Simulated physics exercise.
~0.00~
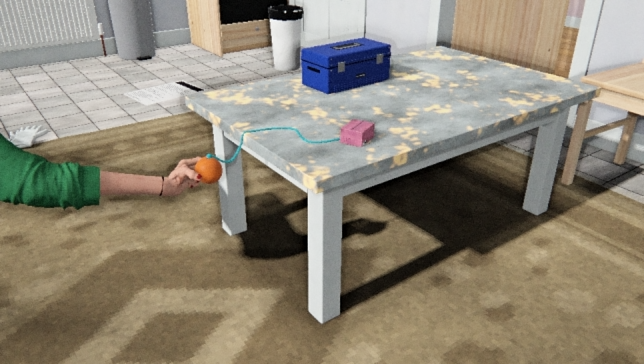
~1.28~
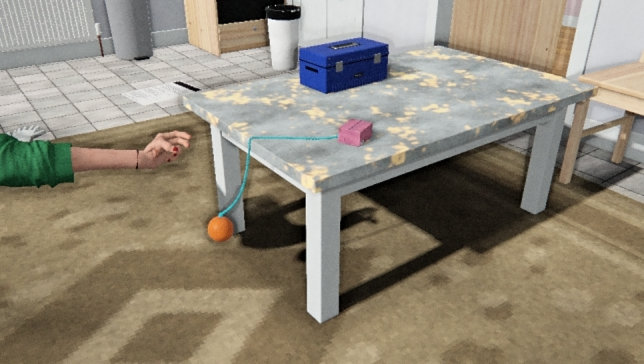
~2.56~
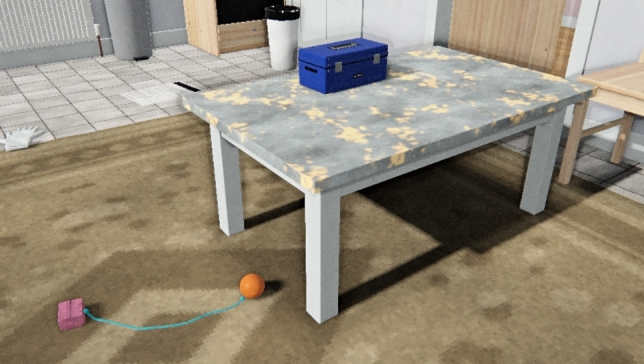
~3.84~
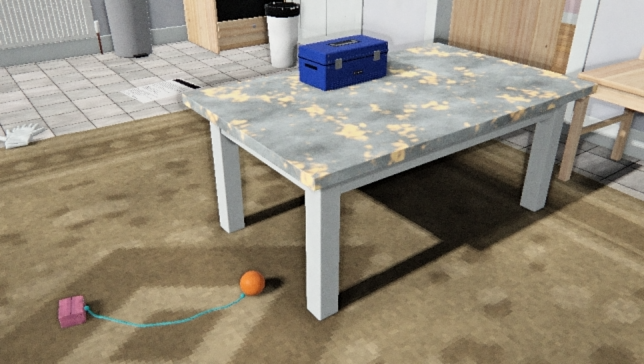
Beside a speckled table on a brown patterned carpet, a hand let go of an orange tied by a string to a pink box on top; the orange dropped to the floor and the box was pulled off after it, while the blue toolbox stayed put.
